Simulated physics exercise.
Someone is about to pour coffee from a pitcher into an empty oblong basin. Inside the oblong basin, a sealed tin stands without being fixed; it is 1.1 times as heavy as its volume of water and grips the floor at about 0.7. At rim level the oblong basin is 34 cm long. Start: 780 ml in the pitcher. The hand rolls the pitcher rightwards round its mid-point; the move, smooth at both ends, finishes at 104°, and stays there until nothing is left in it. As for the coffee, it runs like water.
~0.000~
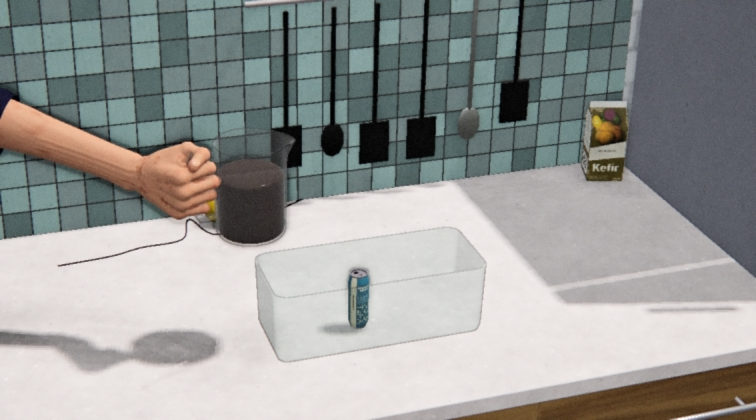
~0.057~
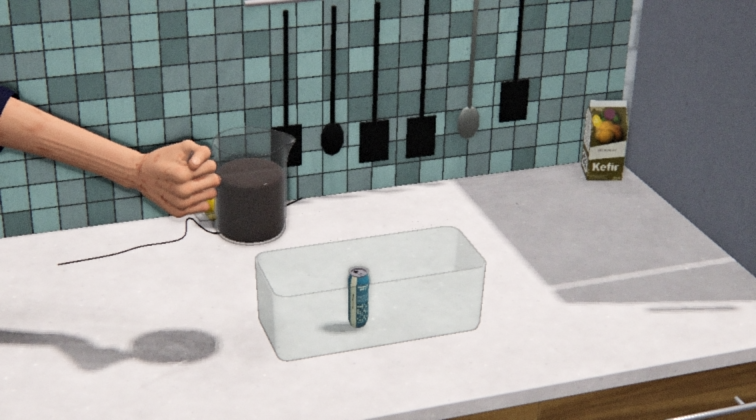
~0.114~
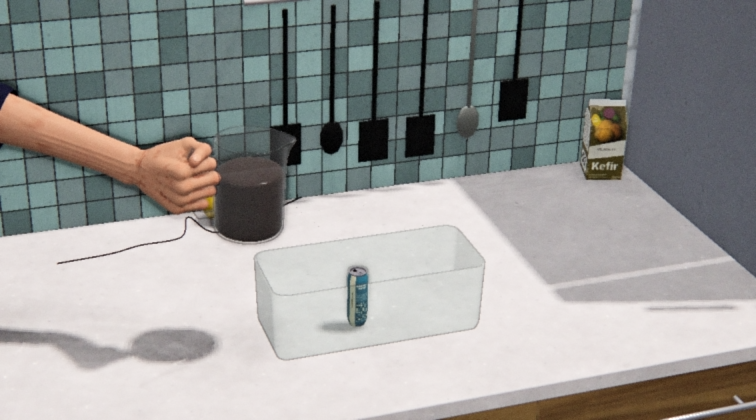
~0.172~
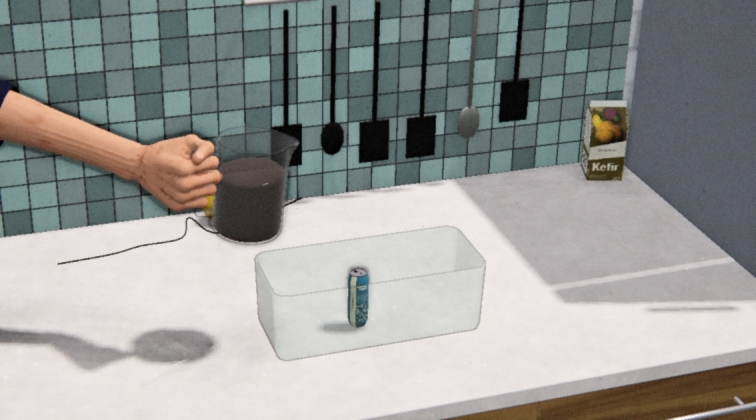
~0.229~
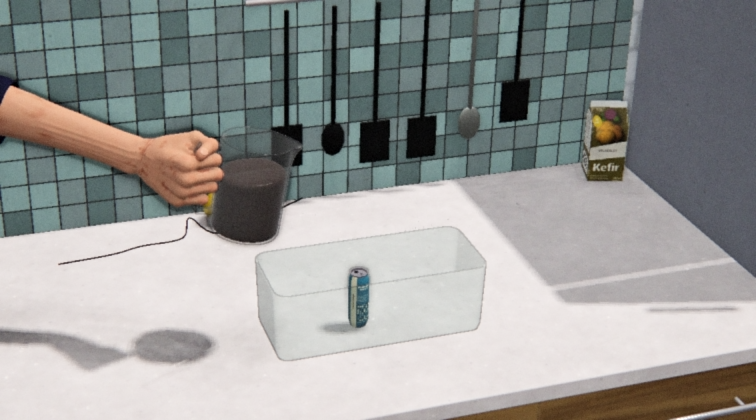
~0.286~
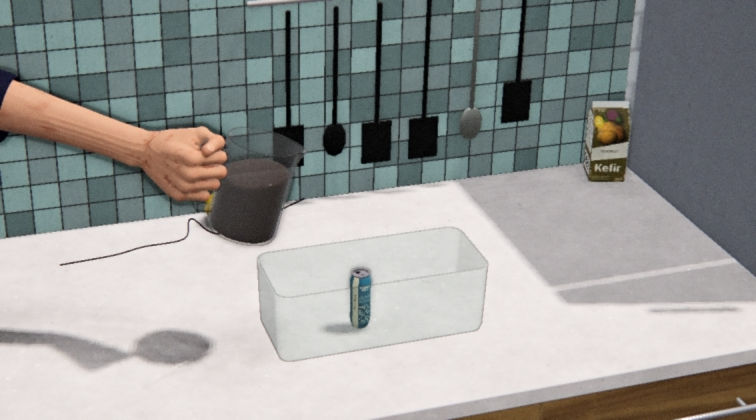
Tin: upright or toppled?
Toppled.
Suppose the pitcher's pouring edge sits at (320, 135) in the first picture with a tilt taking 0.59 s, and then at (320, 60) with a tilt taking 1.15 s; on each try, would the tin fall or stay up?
Run one: It does not tip. Run two: It does not tip.
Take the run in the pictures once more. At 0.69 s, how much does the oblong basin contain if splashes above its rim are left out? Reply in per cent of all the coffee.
At that time the basin holds about 0 per cent of the liquid.
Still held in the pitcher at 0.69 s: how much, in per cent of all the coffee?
Roughly 94 per cent.
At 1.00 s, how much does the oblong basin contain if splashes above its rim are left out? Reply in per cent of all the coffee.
Around 32 in a hundred.
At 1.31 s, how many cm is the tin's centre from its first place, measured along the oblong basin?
I'd put it at around 11 centimetres.
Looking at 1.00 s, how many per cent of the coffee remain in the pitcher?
Around 44 percent of it.
Then, 0.69 s in, the tilt is 69° and 94 per cent is still to pour; the tin stands where it began.
Then, 1.00 s in, the tilt is 99° and 44 per cent is still to pour; the tin stands where it began.
Then, 1.31 s in, the tilt is 104° and 7 per cent is still to pour; the tin lies on its side.
Then, 1.65 s in, the tilt is 104° and 0 per cent is still to pour; the tin lies on its side.
Finally, the tin lies on its side.
